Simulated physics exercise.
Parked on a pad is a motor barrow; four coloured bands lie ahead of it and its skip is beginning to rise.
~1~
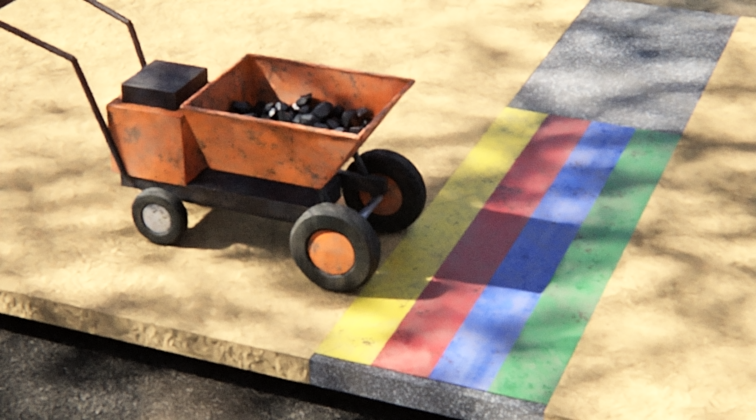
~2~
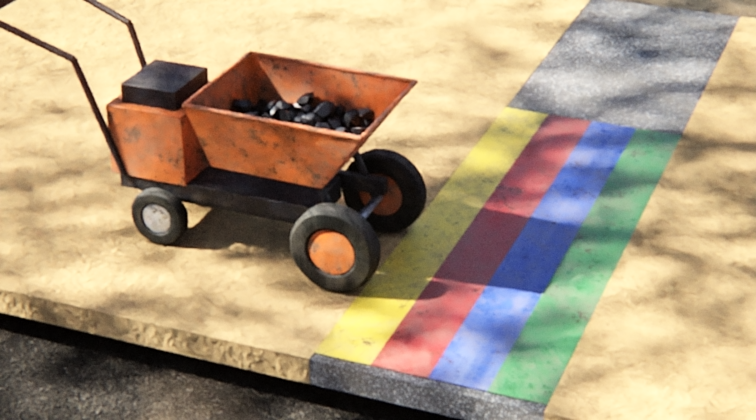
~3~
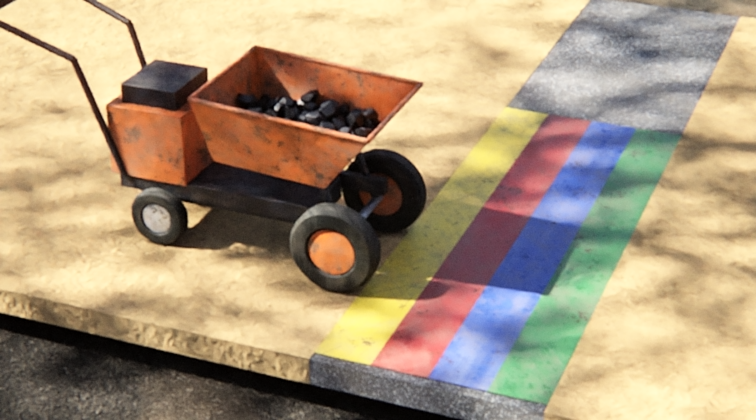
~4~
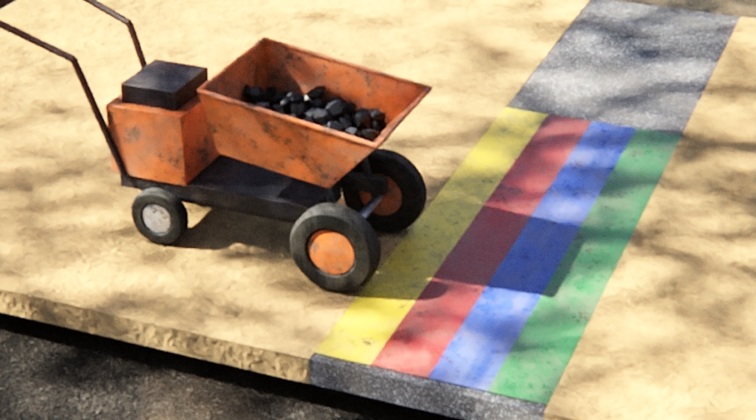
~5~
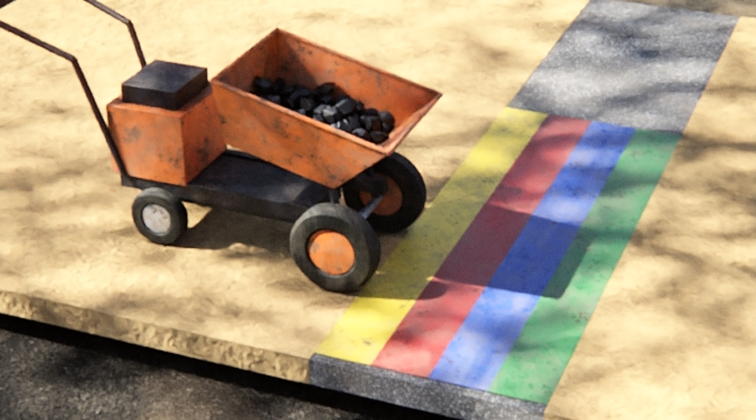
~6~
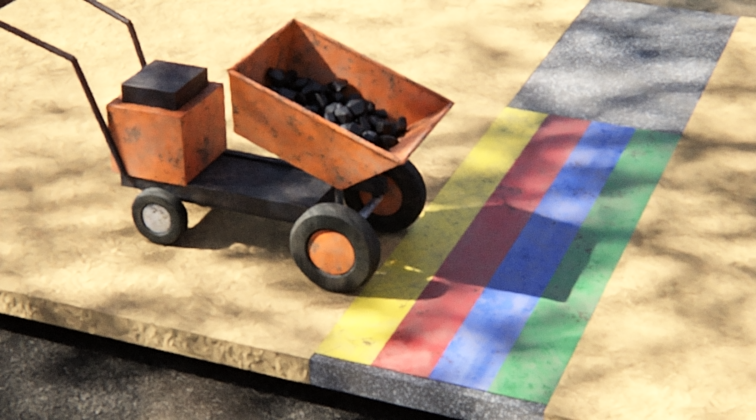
At first, an orange motor barrow stands still on a sandy pad, its level skip holding black lumps beside yellow, red, blue and green bands. The rear of the skip then lifts gradually, tilting its front lip toward the bands on the right, while the wheels stay put and the lumps remain inside.
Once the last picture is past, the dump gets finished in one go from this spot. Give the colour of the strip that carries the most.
It is blue.
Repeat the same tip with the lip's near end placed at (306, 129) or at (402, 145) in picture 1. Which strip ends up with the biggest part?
That red strip, then the green one.
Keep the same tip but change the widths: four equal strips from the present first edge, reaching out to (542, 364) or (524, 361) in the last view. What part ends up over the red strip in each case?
I get 10 % for the first one and 10 % for the second.
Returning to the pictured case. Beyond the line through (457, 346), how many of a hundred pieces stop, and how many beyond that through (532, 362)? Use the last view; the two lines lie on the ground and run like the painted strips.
Close to 80 and 20 per cent respectively.
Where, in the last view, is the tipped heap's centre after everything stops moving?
Somewhere close to (528, 284) in the last picture.
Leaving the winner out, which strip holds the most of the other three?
The strip in second place is that green strip.
Shortly afterwards, skip tipped steeply; the whole lot in the skip.
Next, skip tipped right over; the bulk in the skip; only a few over the red strip; a little over the blue strip.
Some moments later, skip tipped right over; a little in the skip; a little over the red strip; near half over the blue strip; near a quarter over the green strip; a little off the paint.
In the end, skip tipped right over; none at all over the yellow strip; a little over the red strip; near half over the blue strip; near a quarter over the green strip; a little off the paint.
